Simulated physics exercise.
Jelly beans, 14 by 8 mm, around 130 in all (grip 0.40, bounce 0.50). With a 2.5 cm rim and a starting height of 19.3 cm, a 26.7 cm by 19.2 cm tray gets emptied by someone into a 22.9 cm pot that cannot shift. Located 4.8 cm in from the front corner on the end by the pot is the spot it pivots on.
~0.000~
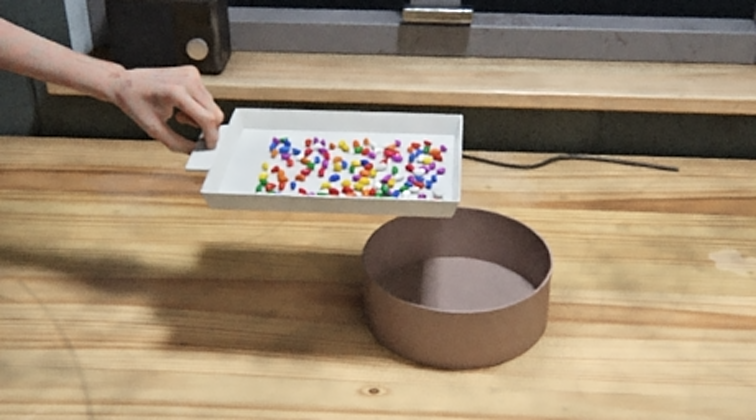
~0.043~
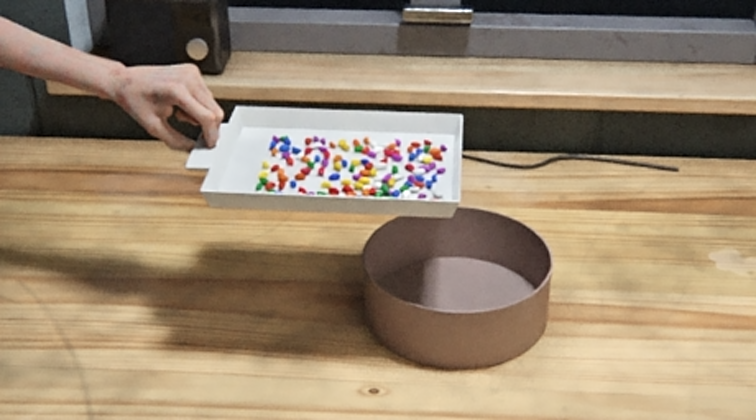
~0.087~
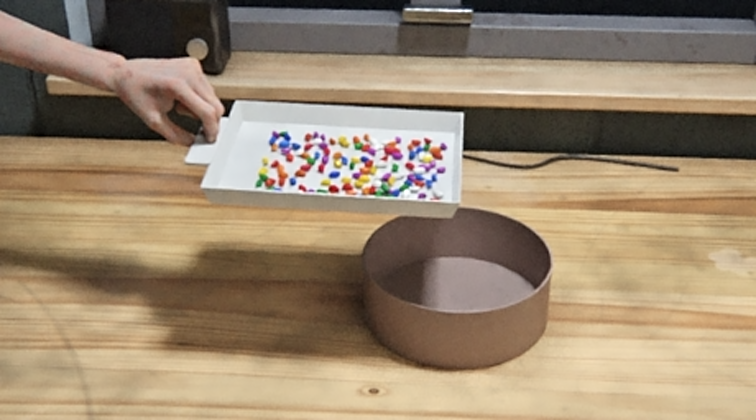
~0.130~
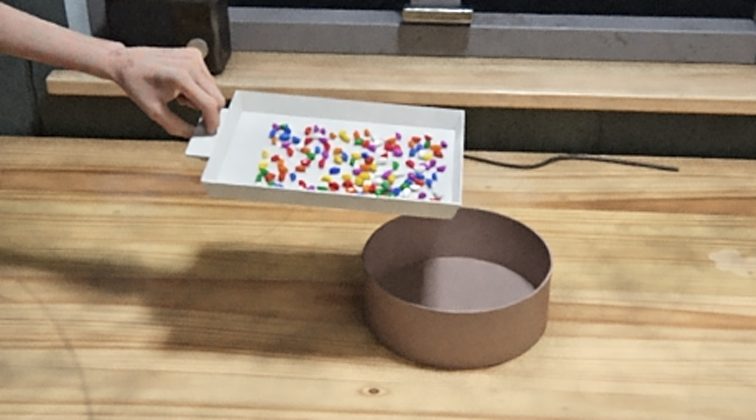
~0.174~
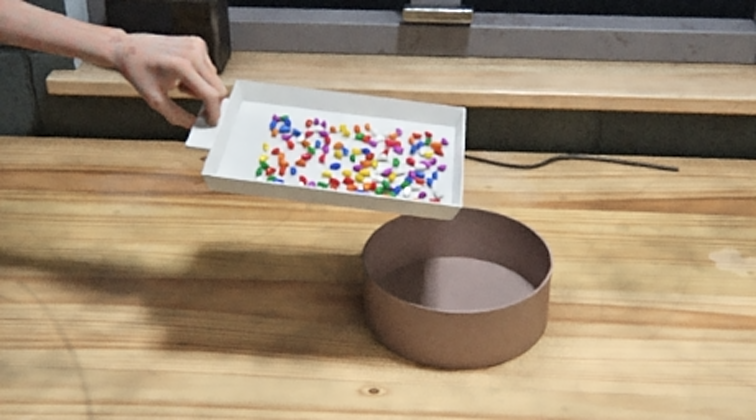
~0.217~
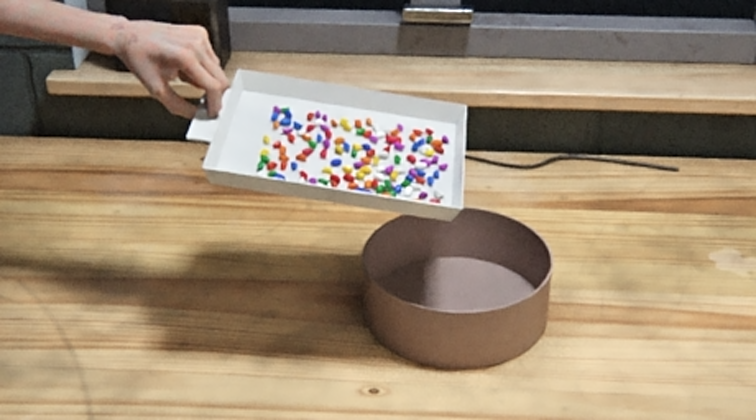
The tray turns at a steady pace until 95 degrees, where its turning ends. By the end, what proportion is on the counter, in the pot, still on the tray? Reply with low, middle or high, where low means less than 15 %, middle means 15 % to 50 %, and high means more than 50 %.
My answer: Counter - middle; pot - high; tray - low.
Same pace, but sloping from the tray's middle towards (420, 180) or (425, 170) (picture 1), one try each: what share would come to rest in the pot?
Approximately 95 percent, then 90 percent.
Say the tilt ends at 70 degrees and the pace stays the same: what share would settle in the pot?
You'd end up with some 30 % in the pot.
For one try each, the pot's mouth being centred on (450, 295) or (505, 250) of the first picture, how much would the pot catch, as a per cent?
100 and 30 %.
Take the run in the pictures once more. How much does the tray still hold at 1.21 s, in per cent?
Roughly 80 per cent.
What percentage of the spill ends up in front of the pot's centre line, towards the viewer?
Share: Some 100 %.
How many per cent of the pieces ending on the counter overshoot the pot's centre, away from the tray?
That works out to about 80 percent.
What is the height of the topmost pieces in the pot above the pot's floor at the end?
Around 1.5 cm above the floor.
After 0.81 s, tilt 50 degrees; the tray holds 100 %, the pot 0 %.
After 1.21 s, tilt 77 degrees; the tray holds 80 %, the pot 5 %.
After 1.69 s, tilt 95 degrees; the tray holds 0 %, the pot 60 %.
At rest (2.6 s), counter 35 %, pot 65 %, tray 0 %.
